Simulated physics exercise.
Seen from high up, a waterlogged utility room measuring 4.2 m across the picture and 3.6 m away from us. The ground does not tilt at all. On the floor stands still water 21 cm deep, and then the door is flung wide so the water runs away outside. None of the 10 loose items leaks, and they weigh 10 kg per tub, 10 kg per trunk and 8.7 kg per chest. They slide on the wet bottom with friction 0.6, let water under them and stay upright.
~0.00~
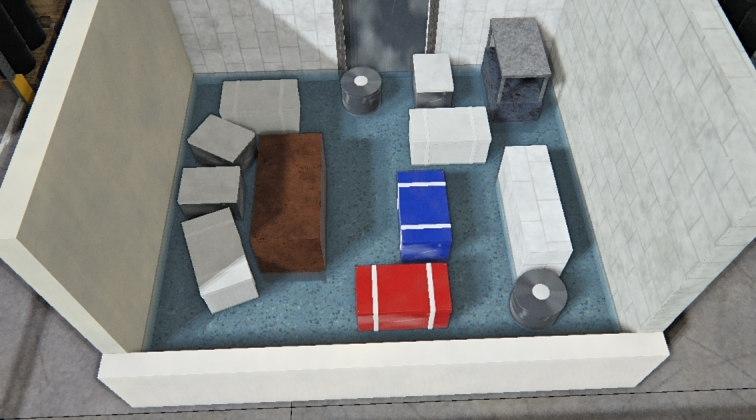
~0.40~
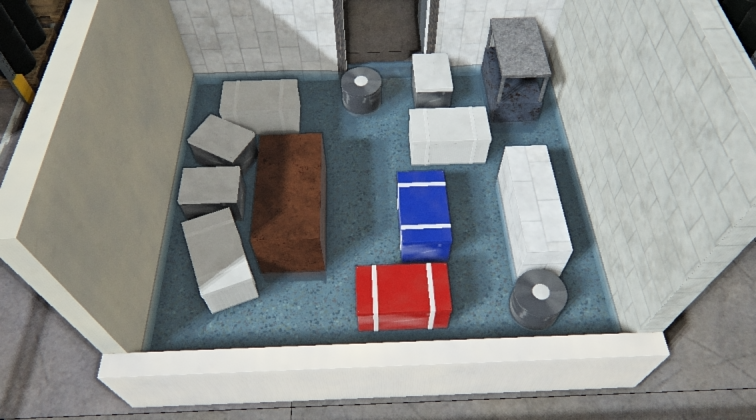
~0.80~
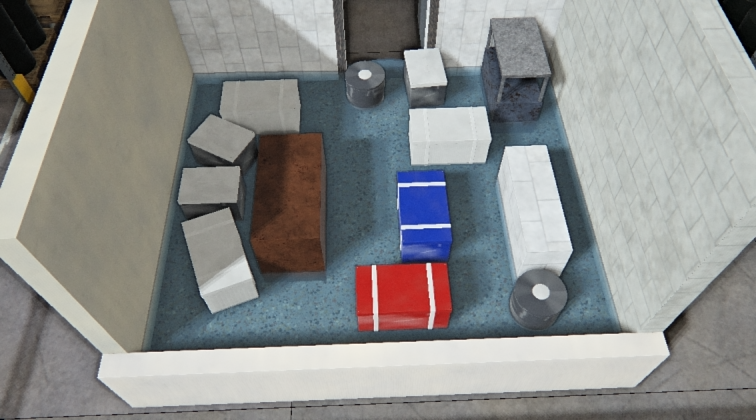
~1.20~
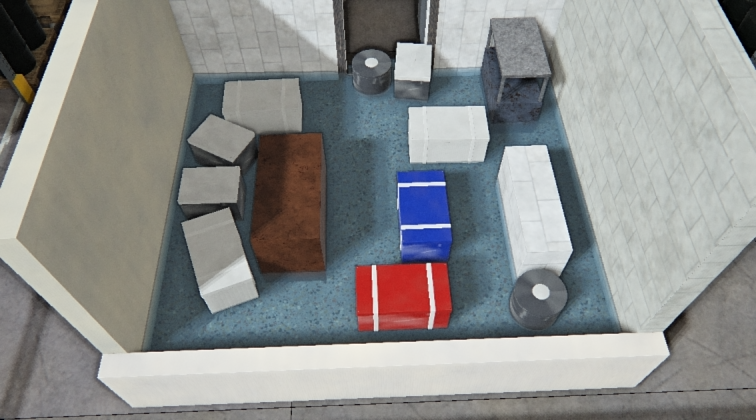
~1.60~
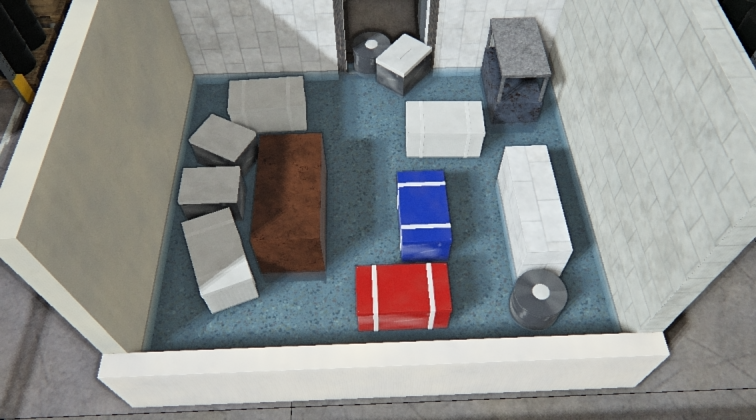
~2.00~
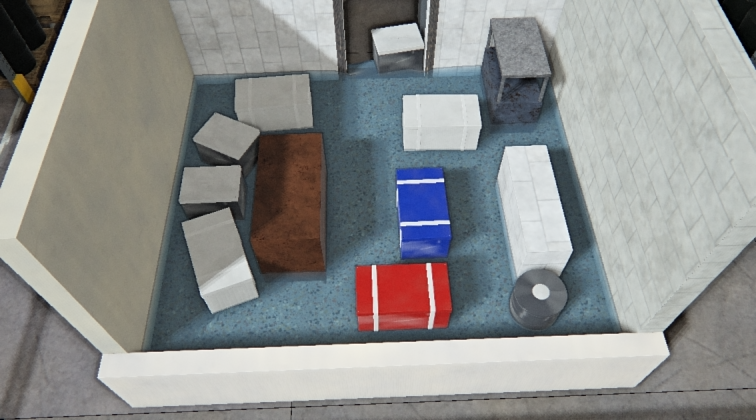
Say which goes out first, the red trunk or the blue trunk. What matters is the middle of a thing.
Blue.
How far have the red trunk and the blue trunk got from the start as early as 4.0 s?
20 and 40 cm or so by then.
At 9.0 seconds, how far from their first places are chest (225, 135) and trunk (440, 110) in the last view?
100 cm; washed out.
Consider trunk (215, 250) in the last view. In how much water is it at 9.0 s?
Depth: Near 15 cm.
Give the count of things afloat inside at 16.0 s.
It comes to 4.
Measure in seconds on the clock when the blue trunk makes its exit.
At roughly 13.0 seconds.
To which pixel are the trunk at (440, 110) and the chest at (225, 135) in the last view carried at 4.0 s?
Around (426, 72) and (245, 112).
After 4.0 s the red trunk is near (406, 272), 0.2 m from its start, afloat; the blue trunk is near (419, 173), 0.4 m from its start, afloat; 2 of 10 are out; 8 afloat.
After 9.0 s the red trunk is near (408, 249), 0.4 m from its start, afloat; the blue trunk is near (409, 130), 1.0 m from its start, afloat; 4 of 10 are out; 6 afloat.
After 16.0 s the red trunk is near (405, 194), 1.1 m from its start, afloat; the blue trunk has gone out (at 13.2 s); 6 of 10 are out; 4 afloat.
After 20.0 s the red trunk is near (395, 153), 1.6 m from its start, afloat; the blue trunk has gone out (at 13.2 s); 7 of 10 are out; 3 afloat.
